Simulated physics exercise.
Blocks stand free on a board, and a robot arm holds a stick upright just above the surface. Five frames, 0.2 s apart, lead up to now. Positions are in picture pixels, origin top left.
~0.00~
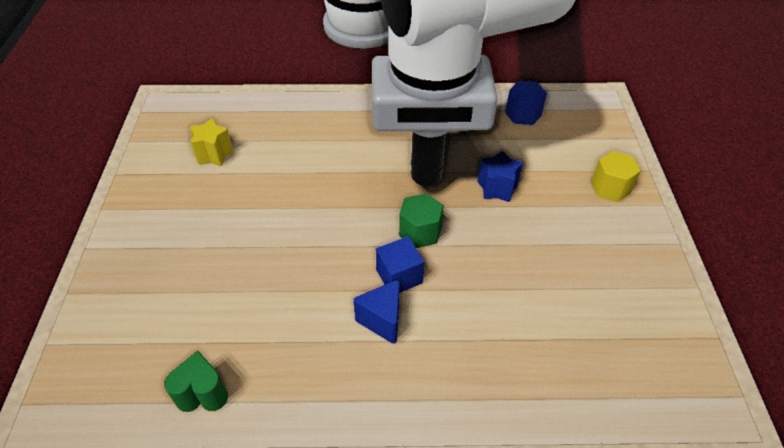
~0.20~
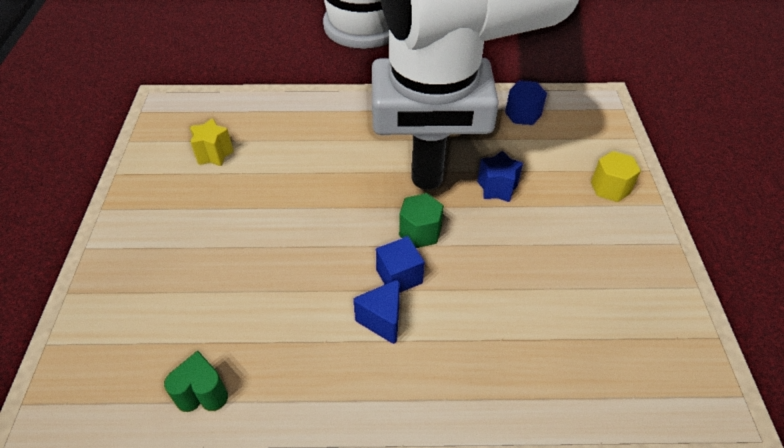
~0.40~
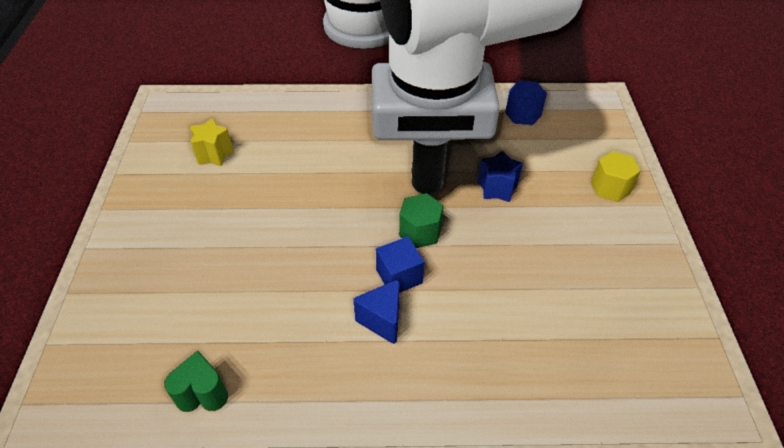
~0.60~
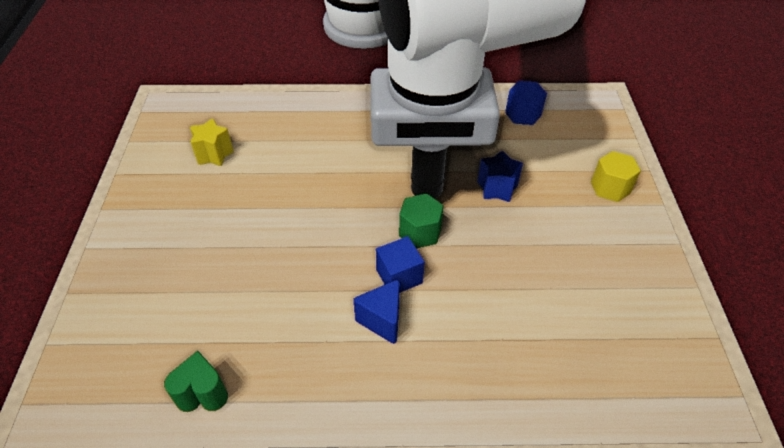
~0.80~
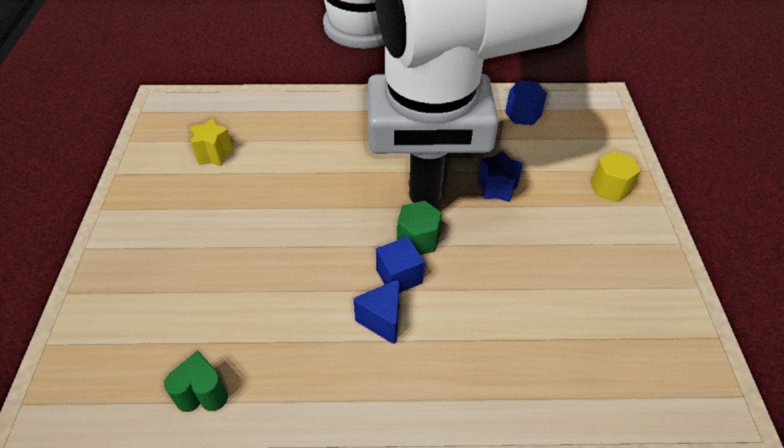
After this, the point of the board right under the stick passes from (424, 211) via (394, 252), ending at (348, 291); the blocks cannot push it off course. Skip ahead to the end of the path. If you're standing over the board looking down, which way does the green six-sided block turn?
Counter-clockwise, from overhead.
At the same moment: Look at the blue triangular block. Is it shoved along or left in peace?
When the path is over, the blue triangular block has left its spot.
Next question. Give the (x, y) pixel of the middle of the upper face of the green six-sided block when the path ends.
It is going to be at (415, 263).
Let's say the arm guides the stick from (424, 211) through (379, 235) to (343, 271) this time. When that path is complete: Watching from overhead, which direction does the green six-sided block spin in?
Anticlockwise, looking down.
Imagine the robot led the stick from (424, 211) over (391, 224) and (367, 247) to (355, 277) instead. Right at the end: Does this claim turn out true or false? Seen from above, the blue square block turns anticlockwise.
This is false.
The first path, step by step. One third of the way, stick at (405, 224); blue triangular block at (380, 309), turned 25° clockwise; blue square block at (397, 277), turned 35° clockwise; green six-sided block at (416, 245), turned 40° anticlockwise.
Two thirds of the way, stick at (381, 254); blue triangular block at (376, 322), turned 60° clockwise; blue square block at (408, 300), turned 50° clockwise; green six-sided block at (415, 263), turned 90° anticlockwise.
At the end, stick at (347, 278); blue triangular block at (376, 322), turned 60° clockwise; blue square block at (408, 300), turned 50° clockwise; green six-sided block at (415, 263), turned 95° anticlockwise; blue star block in place.
